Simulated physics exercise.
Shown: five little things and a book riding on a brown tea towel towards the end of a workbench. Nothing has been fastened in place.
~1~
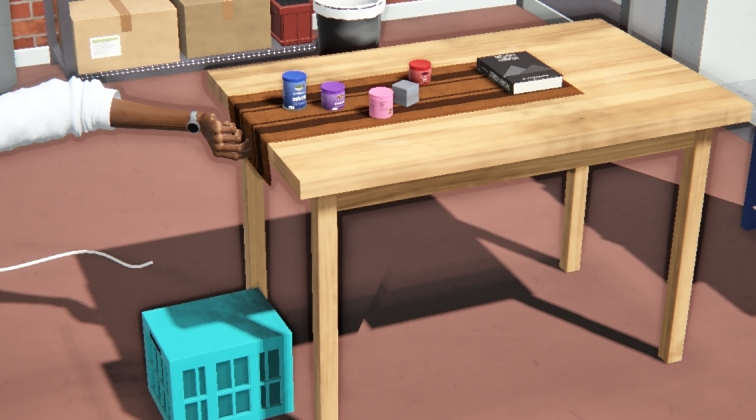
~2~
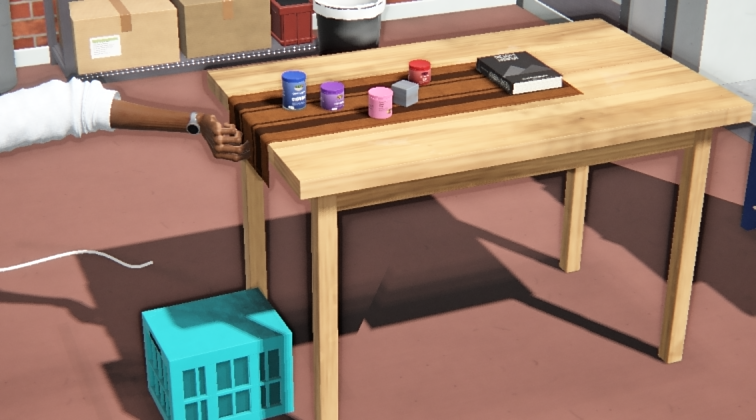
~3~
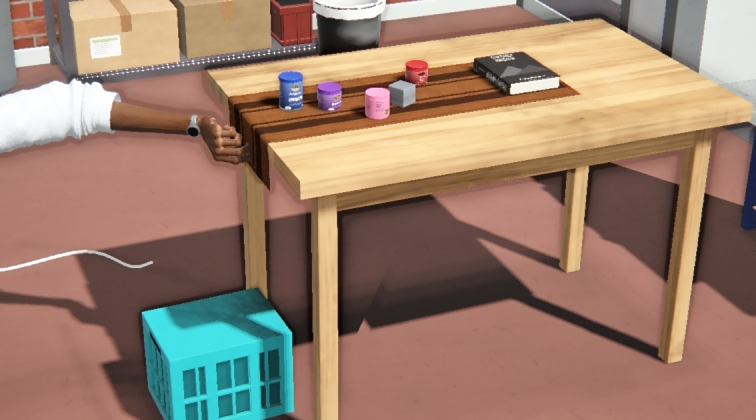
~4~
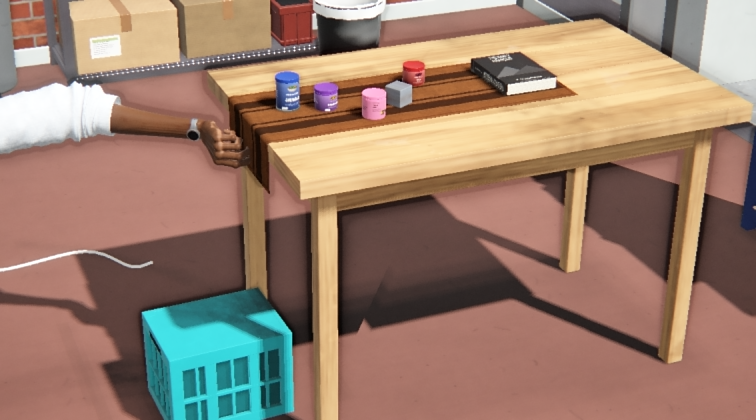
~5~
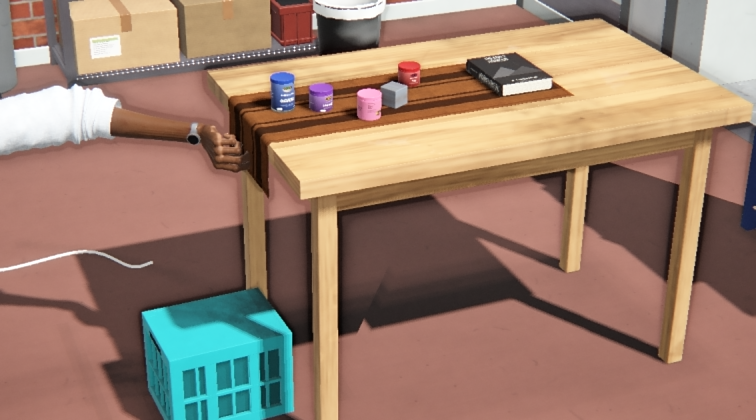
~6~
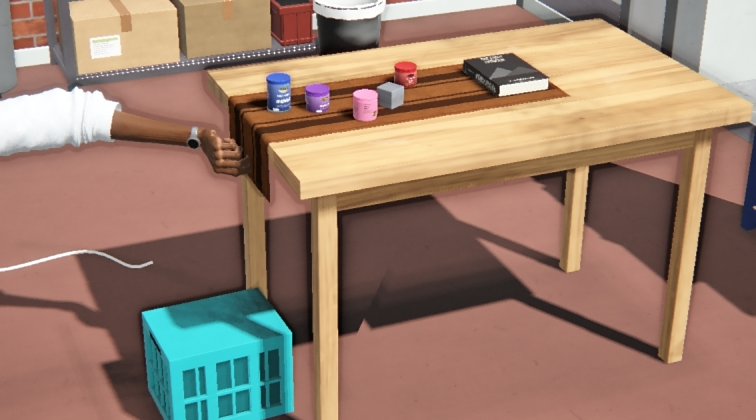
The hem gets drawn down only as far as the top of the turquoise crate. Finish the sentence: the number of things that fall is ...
The number of things that fall is four.
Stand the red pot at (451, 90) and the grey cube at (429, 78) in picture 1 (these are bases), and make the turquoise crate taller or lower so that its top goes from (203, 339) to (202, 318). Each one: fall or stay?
The red pot stays aboard, and the grey cube stays aboard.
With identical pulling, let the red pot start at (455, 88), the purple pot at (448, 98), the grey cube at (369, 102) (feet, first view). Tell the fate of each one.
Looks like the red pot hangs in there, the purple pot hangs in there, and the grey cube ends up down.
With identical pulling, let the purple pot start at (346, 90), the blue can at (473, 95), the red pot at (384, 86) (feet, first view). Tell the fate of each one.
Of these three, the purple pot takes a tumble, the blue can rides it out, the red pot takes a tumble.
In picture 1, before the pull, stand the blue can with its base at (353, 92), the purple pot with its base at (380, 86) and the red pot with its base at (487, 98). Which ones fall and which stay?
Each in turn: The blue can goes down, the purple pot goes down, the red pot stays aloft.
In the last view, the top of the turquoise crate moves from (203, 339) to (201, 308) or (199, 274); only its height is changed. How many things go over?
Then 3, then 2.
Early on, hem near (249, 253); blue can and purple pot gone.
Midway, hem on the crate; blue can, purple pot, pink pot and grey cube gone.
Finally, hem on the crate; blue can, purple pot, pink pot and grey cube gone. The workbench loses four.
